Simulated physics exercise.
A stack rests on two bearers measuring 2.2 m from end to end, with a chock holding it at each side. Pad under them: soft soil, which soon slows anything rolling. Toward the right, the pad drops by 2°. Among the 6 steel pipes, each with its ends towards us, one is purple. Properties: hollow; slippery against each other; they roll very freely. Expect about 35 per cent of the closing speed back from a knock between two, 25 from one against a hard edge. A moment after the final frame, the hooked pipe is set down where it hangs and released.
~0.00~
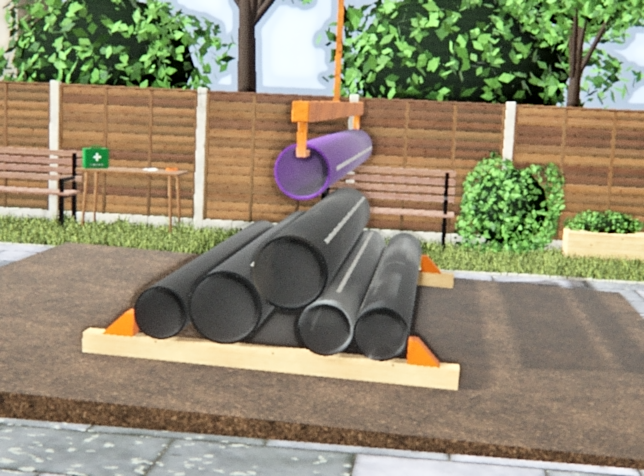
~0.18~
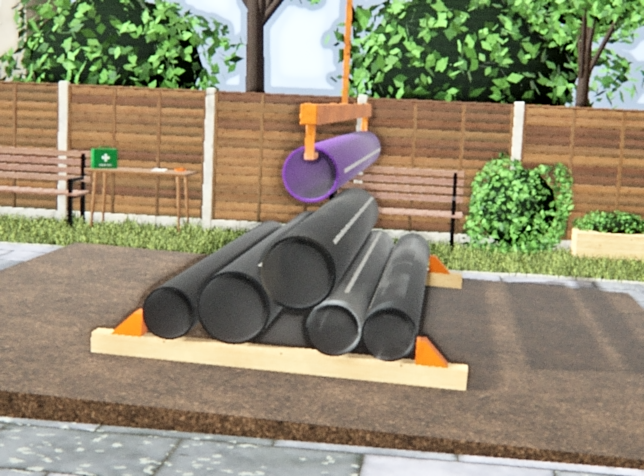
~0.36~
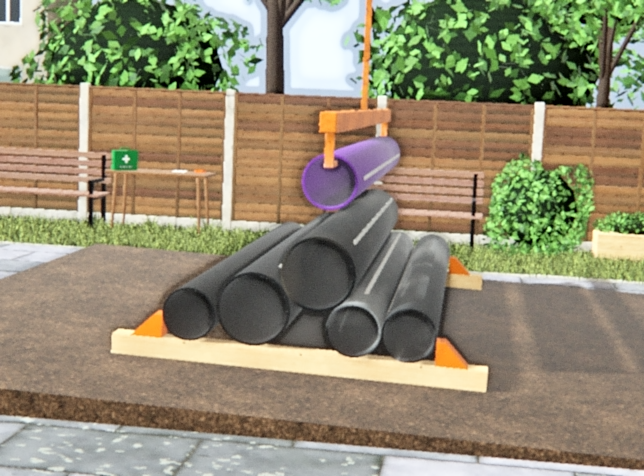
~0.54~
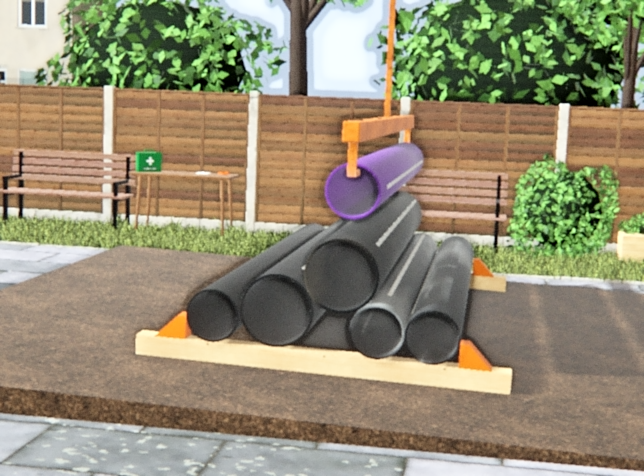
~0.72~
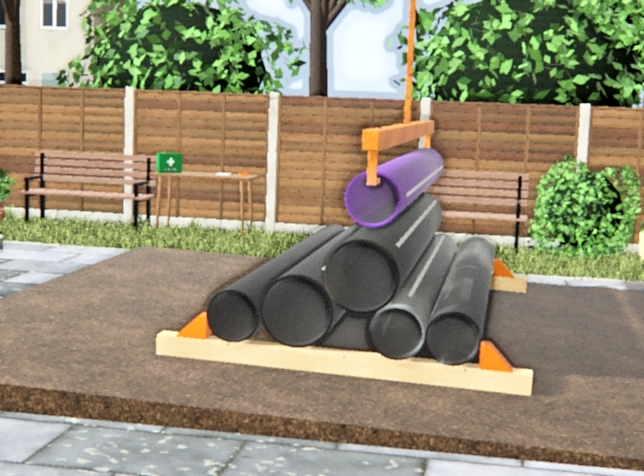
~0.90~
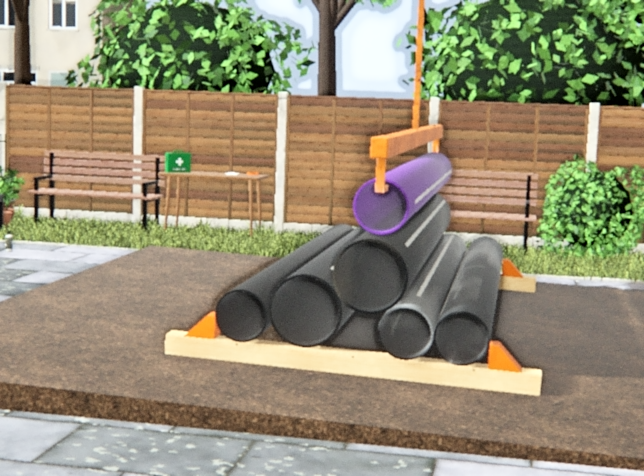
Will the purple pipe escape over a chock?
My guess is it never gets out.
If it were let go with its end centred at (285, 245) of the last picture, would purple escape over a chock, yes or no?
In that case purple gets away.
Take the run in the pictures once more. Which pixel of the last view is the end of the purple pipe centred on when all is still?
(438, 288).
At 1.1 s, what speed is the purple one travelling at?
About 0.1 m/s.
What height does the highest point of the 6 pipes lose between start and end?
About 55 cm.
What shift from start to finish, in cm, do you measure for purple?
For purple, the shift is 70.
After 1.1 s, purple is up on others, 65 cm inside the right chock, rolling right; 0 off the stack.
After 1.3 s, purple is up on others, 65 cm inside the right chock, rolling right; 0 off the stack.
After 1.6 s, purple is up on others, 45 cm inside the right chock, rolling right; 0 off the stack.
At rest (2.6 s), purple is up on others, 30 cm inside the right chock; 0 off the stack.
